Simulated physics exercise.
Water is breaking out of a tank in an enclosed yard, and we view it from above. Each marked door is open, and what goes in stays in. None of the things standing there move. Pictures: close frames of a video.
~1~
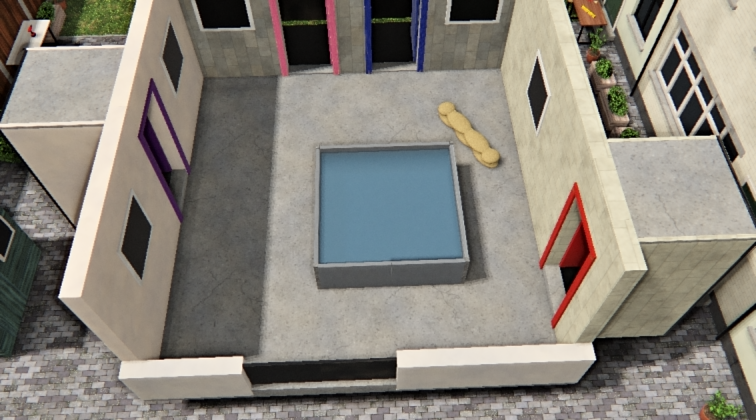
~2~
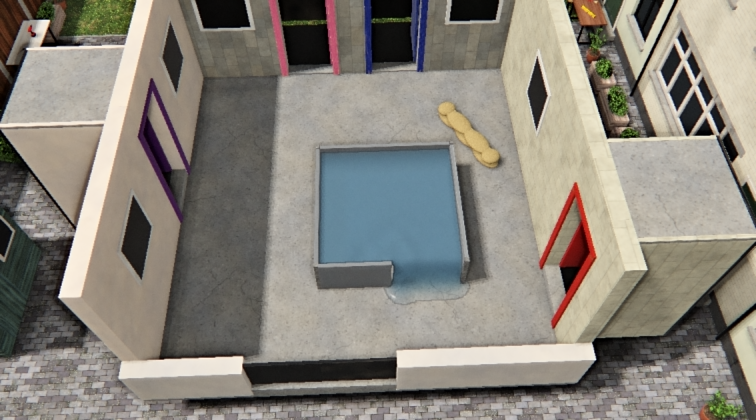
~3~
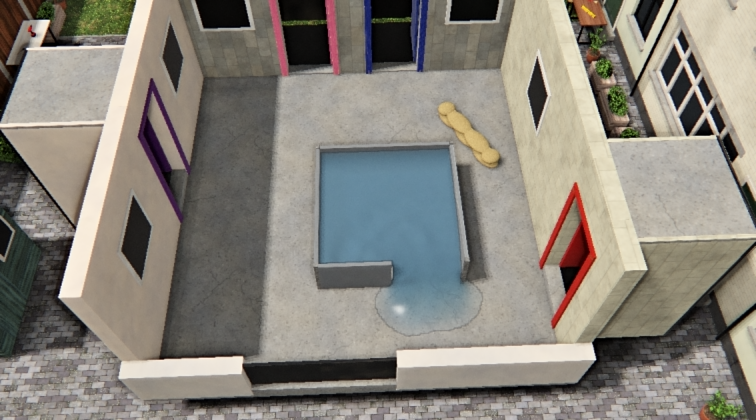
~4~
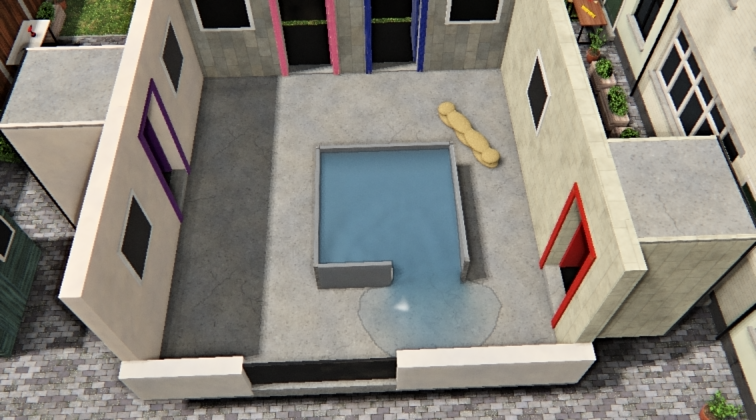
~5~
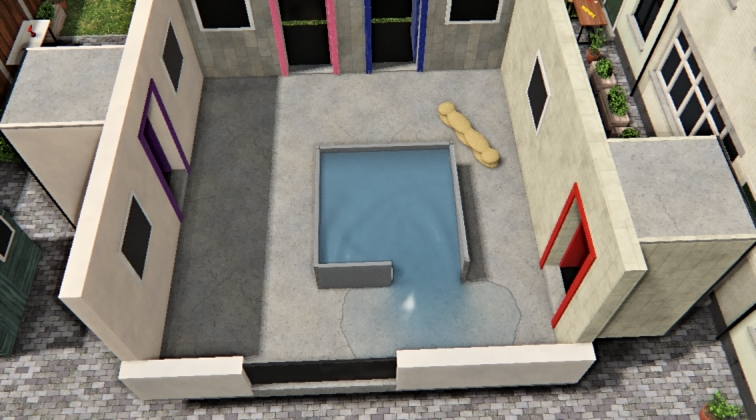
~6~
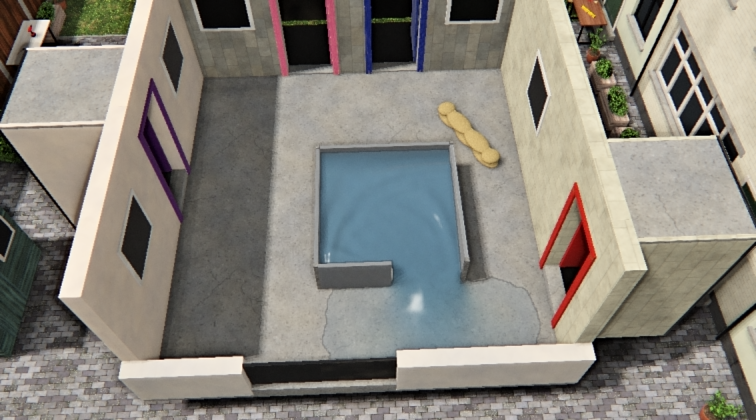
In a walled yard seen from above, a square tank of still water opened at its front right corner, and water poured out and spread across the pale floor in a widening puddle.
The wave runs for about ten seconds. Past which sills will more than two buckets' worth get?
Outcome: The red door goes beyond what's allowed there; the purple door stays inside what's allowed there; the pink door goes beyond what's allowed there; the blue door goes beyond what's allowed there.
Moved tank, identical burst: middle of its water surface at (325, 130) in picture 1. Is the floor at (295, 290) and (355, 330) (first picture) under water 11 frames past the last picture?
In order: Reached by the flood and reached by the flood.
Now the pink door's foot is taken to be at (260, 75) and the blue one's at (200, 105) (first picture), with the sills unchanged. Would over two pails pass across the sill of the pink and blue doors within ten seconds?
Check: Pink one comes out above / blue one comes out above.
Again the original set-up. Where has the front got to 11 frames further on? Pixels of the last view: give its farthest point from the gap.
I reckon the front has reached (157, 377) by then.
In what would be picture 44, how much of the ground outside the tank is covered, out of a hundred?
Roughly 95 per cent.
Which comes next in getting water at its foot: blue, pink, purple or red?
Result: The red one is first.
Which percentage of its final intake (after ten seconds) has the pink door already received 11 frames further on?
Close to 0 %.
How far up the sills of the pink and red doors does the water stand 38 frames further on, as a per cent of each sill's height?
Estimate, in order: 160 and 110 percent.
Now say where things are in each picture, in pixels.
Still water in the water tank at (388, 203), in the first frame.
Water pours out at (426, 276) and has run to (463, 288), in the second frame.
The front is at (397, 326), out from the gap at (426, 277), in the third frame.
The front is at a hidden place, out from the gap at (426, 277), in the fourth frame.
Water pours out at (426, 277) and has run to a hidden place, in the fifth frame.
Water pours out at (426, 277) and has run to a hidden place, in the sixth frame.
A moment on, water covers 15 % of the floor; the red door wet at the sill, nothing in, the purple door not reached, the pink door not reached, the blue door not reached.
Next, water covers 35 % of the floor; the red door under two buckets in, the purple door not reached, the pink door not reached, the blue door not reached.
Then, water covers 55 % of the floor; the red door over two buckets in, the purple door wet at the sill, nothing in, the pink door not reached, the blue door not reached.
Later, water covers 95 % of the floor; the red door over two buckets in, the purple door wet at the sill, nothing in, the pink door under two buckets in, the blue door under two buckets in.
In the end, water covers 95 % of the floor; the red door far over two buckets in, the purple door wet at the sill, nothing in, the pink door over two buckets in, the blue door over two buckets in.
